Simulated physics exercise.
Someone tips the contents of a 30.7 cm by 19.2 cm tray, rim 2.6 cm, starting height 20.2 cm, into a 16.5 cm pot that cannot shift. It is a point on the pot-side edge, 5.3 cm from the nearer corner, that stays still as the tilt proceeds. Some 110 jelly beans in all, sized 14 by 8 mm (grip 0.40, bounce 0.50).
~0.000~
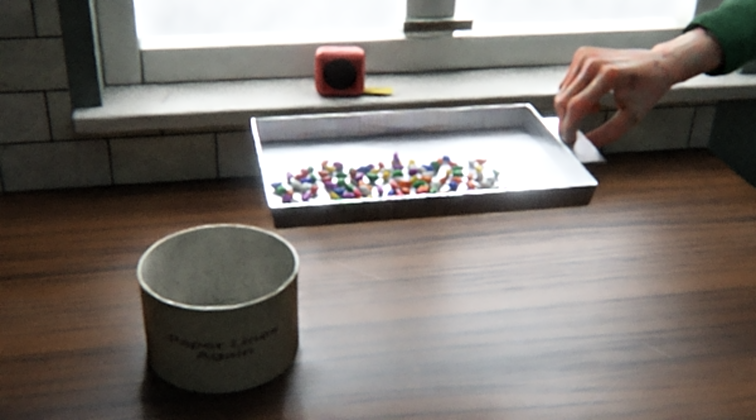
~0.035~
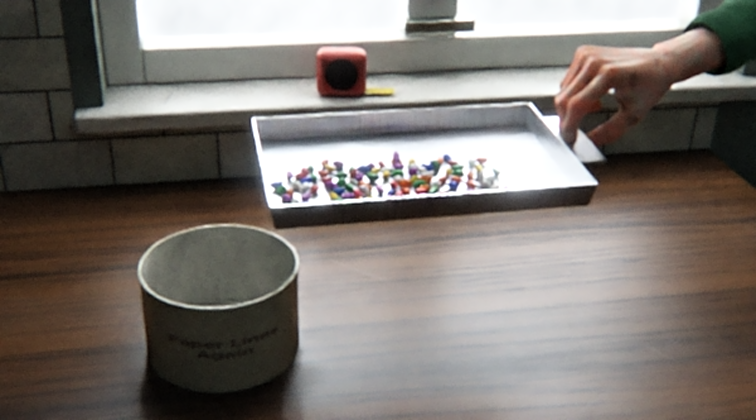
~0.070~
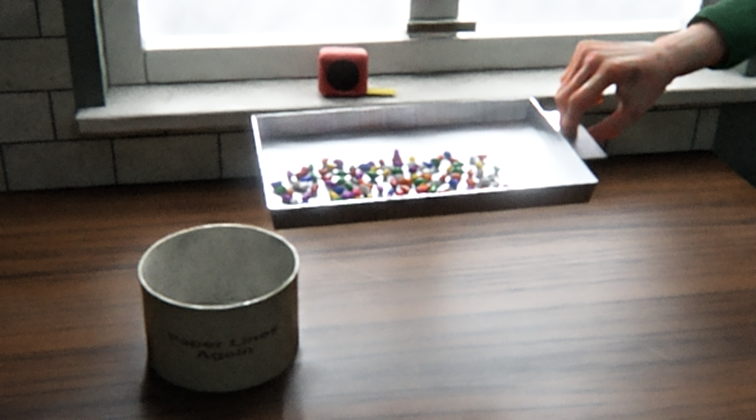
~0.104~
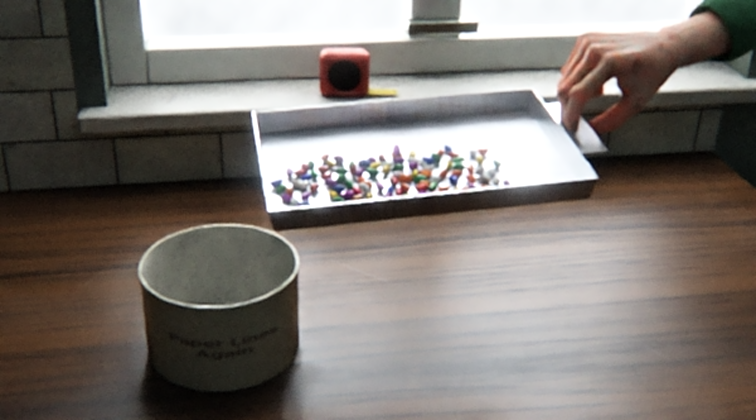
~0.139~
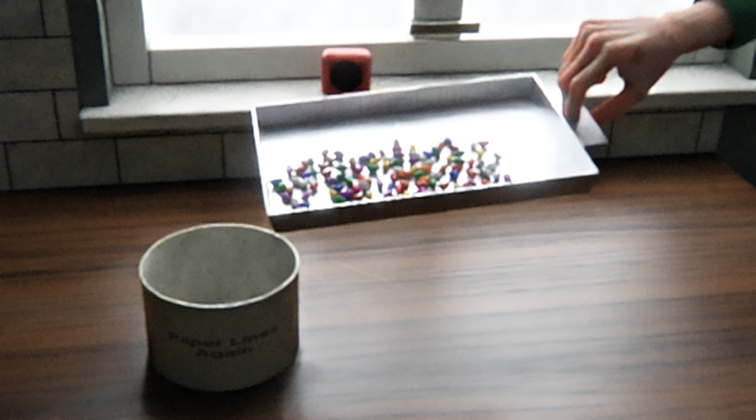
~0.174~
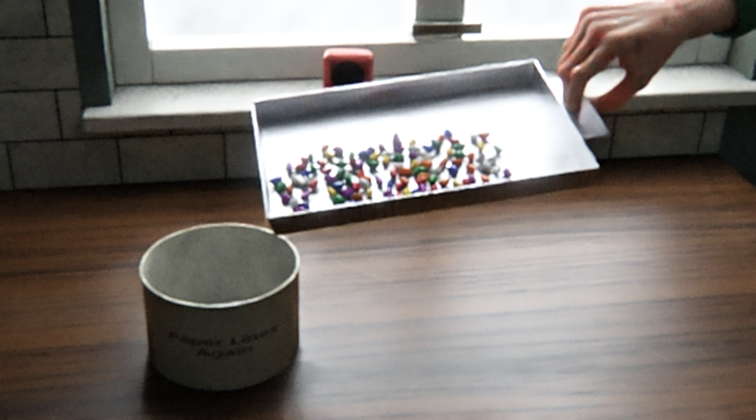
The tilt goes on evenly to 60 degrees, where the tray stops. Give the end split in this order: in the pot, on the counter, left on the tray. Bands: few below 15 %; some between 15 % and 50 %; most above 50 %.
Pot: Few; counter: Few; tray: Most.
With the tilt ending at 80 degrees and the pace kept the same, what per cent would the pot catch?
Then about 0 per cent.
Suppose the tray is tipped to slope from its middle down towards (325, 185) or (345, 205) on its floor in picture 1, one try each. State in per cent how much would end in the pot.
First try: Around 5 percent; second try: Around 0 percent.
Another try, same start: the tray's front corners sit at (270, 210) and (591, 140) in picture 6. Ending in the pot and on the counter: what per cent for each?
Final per cent - pot 0, counter 25.
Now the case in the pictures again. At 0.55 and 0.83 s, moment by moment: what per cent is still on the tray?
Earlier moment 100, later moment 100.
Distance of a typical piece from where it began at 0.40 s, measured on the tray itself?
Roughly 2 cm.
Then, at 0.40 s, tilt 36 degrees; the tray holds 100 %, the pot 0 %.
After 0.55 s, tilt 52 degrees; the tray holds 100 %, the pot 0 %.
After 0.83 s, tilt 60 degrees; the tray holds 100 %, the pot 0 %.
At rest (2.0 s), pot 0 %, counter 5 %, tray 95 %.
